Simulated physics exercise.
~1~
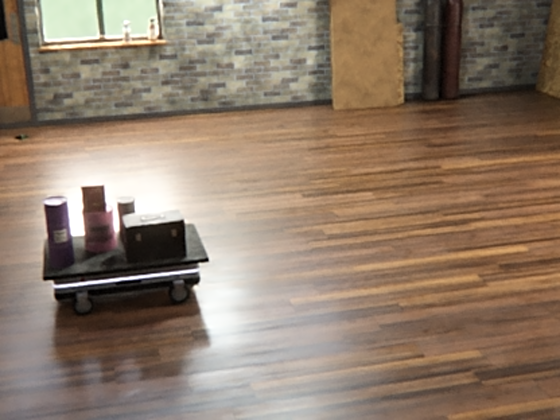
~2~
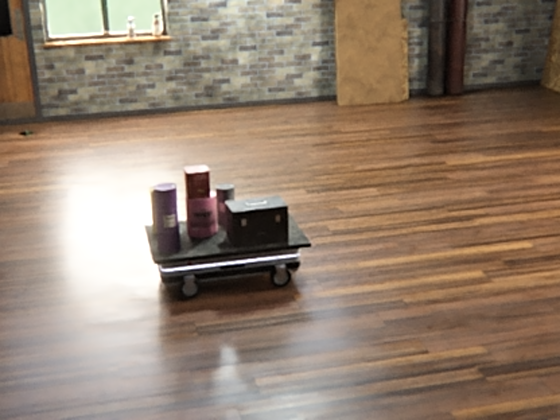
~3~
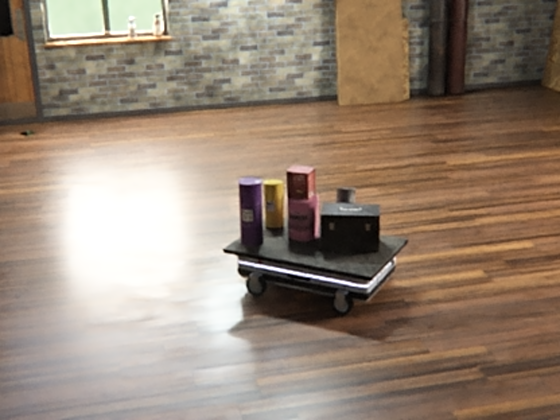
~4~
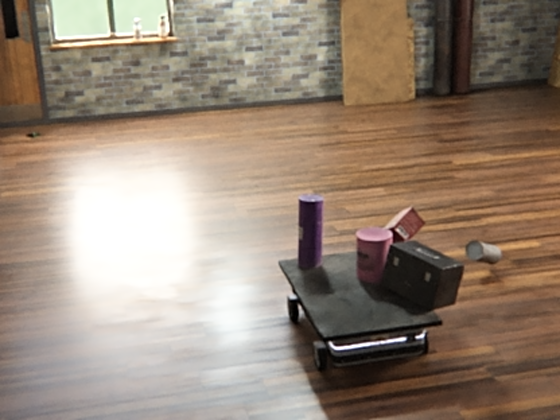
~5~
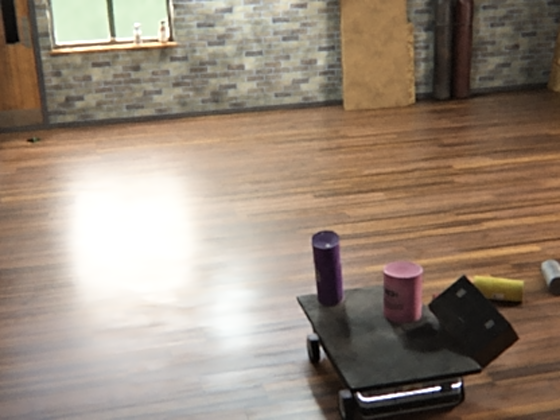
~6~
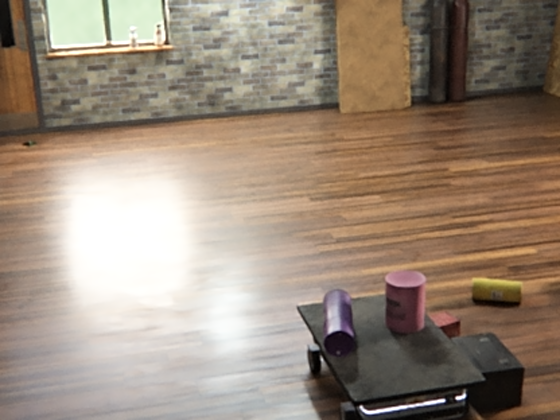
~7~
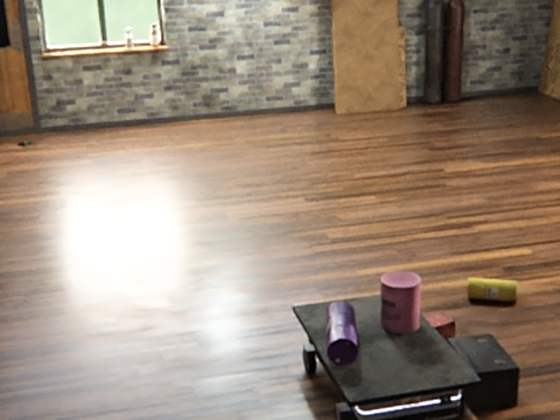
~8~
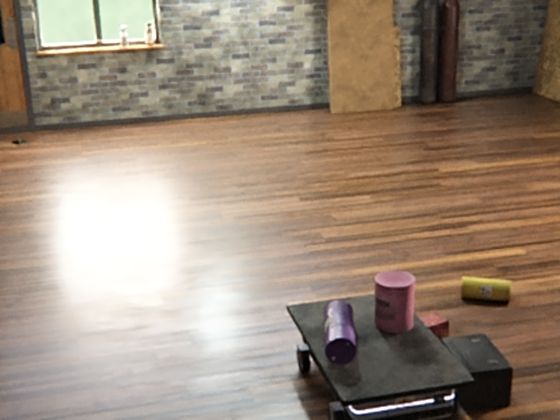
A low dark cart carrying a purple canister, a yellow canister, a pink pail, a red box, a grey canister and a black toolbox rolls rightward across a glossy wooden floor, seen from above in a brick-walled room with a window. It swings toward the viewer, and the grey canister leans, then falls off the right side. The yellow canister and red box topple off too, and the black toolbox tips over the edge. As the cart stops at lower right, the purple canister falls flat on the deck. The pink pail stays upright beside it, with the yellow canister, red box and toolbox lying on the floor.
